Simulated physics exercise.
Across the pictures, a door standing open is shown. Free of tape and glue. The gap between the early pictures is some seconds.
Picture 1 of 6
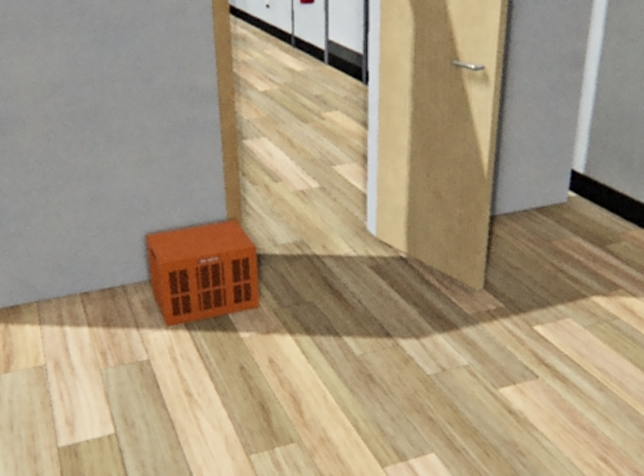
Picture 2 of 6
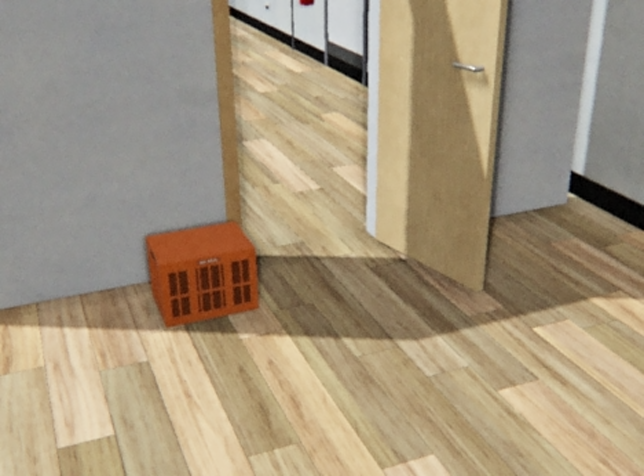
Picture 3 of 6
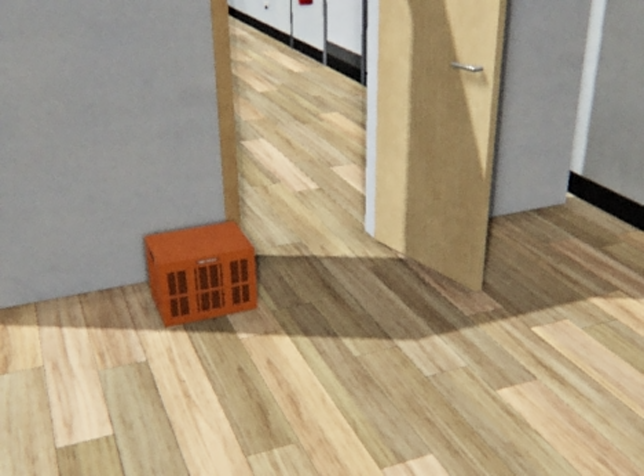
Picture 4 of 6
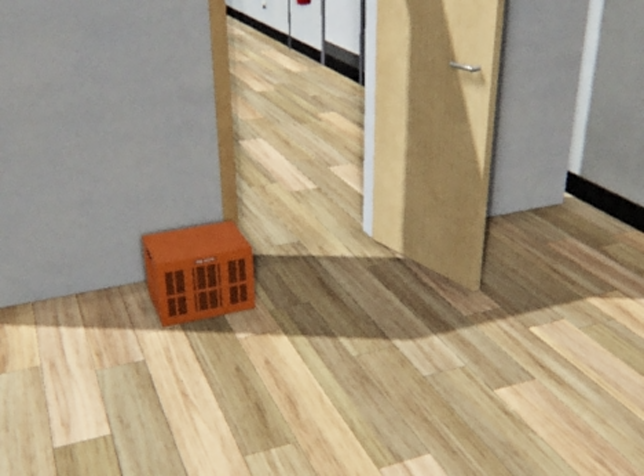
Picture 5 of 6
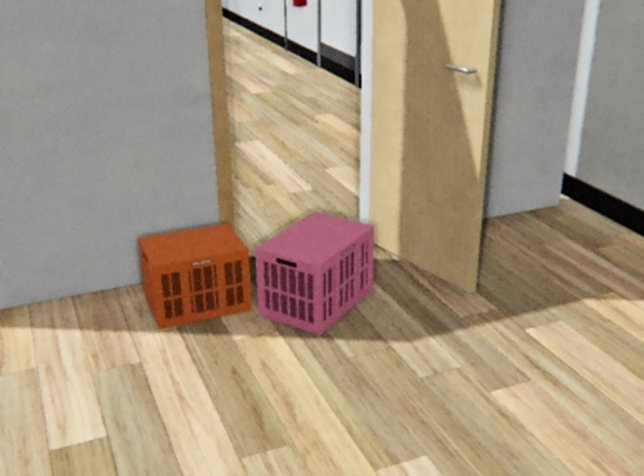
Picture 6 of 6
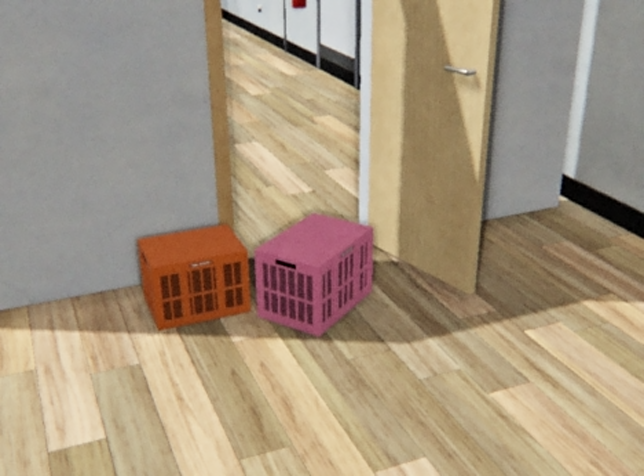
A pink crate appears beside the orange crate in front of the still, open door.
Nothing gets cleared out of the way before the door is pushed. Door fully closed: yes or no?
No.
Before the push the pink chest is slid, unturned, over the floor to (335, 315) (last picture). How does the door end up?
The door is obstructed after that.
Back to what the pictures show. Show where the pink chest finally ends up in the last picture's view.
The object ends up somewhere near (290, 272).
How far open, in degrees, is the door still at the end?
The answer is roughly 50°.
Then, 0.50 s after the last picture, door at 89°.
Then, 0.80 s after the last picture, door at 70°.
Then, 1.00 s after the last picture, door at 62°; pink chest slid a little near (307, 272).
Then, 1.40 s after the last picture, door at 52°; pink chest slid a little near (293, 272).
At rest, door at 49°; both in place. Seen from the same camera at the end, pink chest near (290, 272).
